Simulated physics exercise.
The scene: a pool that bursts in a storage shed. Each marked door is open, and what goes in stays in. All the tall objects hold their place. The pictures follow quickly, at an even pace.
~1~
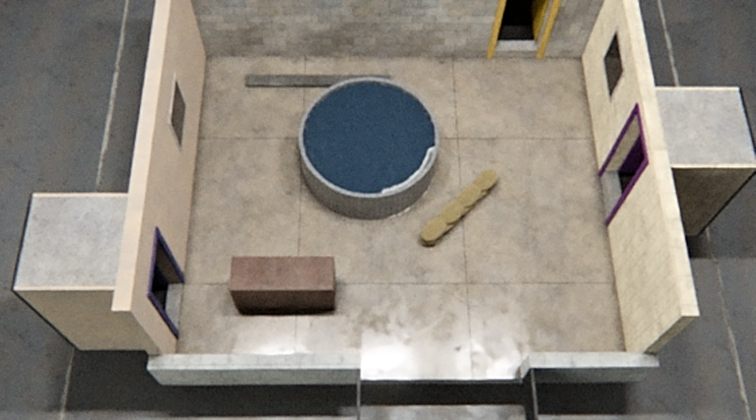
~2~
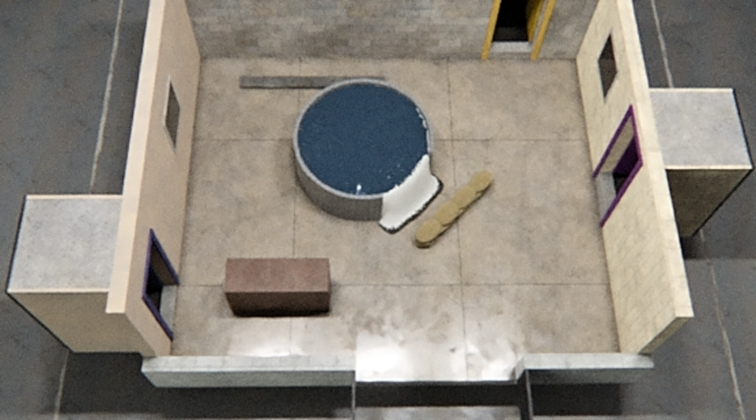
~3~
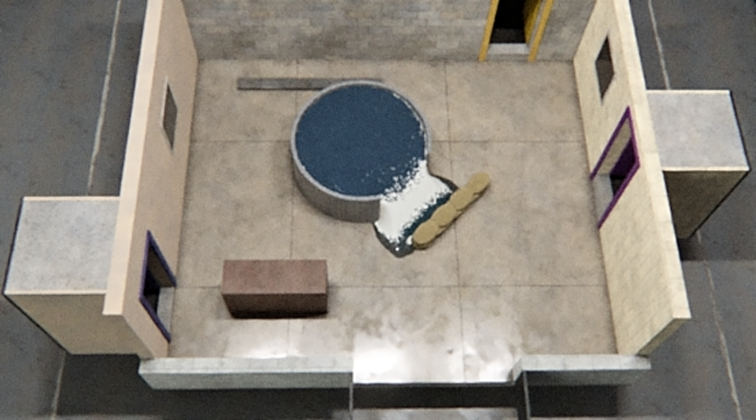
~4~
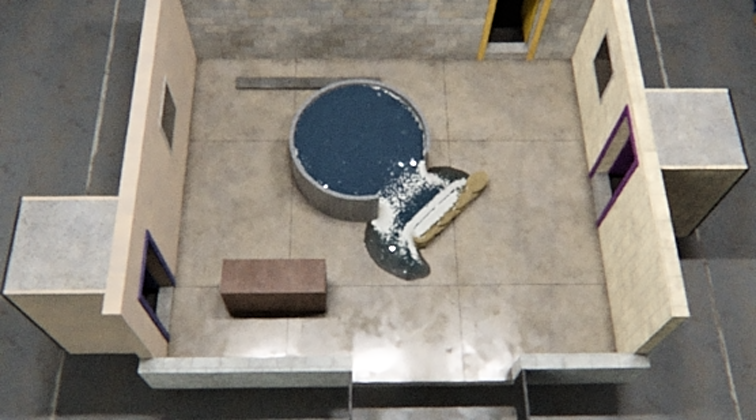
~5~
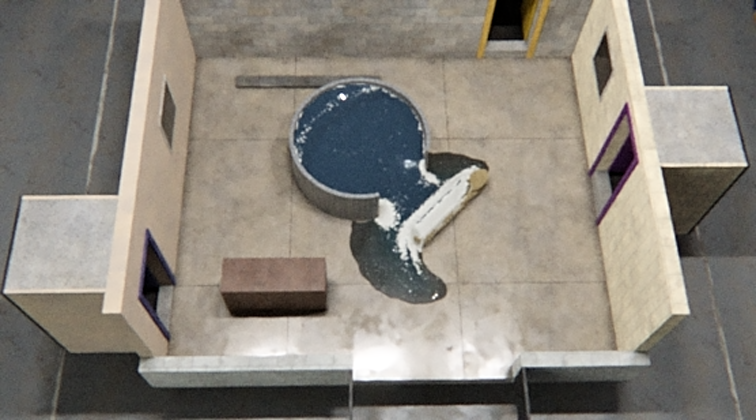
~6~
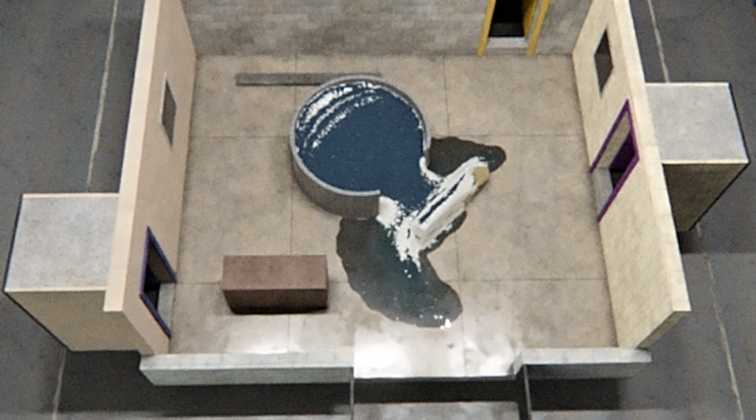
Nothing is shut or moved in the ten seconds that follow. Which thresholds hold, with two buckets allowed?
The blue door lets in a lot; the purple door admits no more than that; the yellow door admits no more than that.
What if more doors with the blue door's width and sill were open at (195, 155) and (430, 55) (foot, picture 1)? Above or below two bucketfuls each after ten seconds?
In turn: Keeps below it, goes over.
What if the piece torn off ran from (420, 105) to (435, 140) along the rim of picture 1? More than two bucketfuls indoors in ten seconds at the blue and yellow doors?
Blue door is under, yellow door passes that mark.
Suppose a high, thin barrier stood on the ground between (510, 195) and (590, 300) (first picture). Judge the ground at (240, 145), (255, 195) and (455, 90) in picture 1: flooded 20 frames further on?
As listed: Dry, free of water, wet.
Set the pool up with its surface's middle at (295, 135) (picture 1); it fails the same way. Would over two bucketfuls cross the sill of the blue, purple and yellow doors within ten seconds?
One by one: Blue door keeps below it; purple door holds; yellow door keeps below it.
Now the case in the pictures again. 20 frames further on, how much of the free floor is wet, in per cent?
I make it 55 per cent.
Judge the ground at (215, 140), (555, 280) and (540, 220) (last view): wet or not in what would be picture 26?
As listed: Free of water, flooded, under water.
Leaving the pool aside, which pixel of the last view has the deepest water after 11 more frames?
Roughly at (427, 218).
A moment on, water covers 35 % of the floor; the blue door not reached, the purple door not reached, the yellow door not reached.
Next, water covers 60 % of the floor; the blue door not reached, the purple door wet at the sill, nothing in, the yellow door wet at the sill, nothing in.
Then, water covers 55 % of the floor; the blue door under two buckets in, the purple door wet at the sill, nothing in, the yellow door wet at the sill, nothing in.
Later, water covers 85 % of the floor; the blue door over two buckets in, the purple door wet at the sill, nothing in, the yellow door under two buckets in.
In the end, water covers 95 % of the floor; the blue door far over two buckets in, the purple door wet at the sill, nothing in, the yellow door under two buckets in.
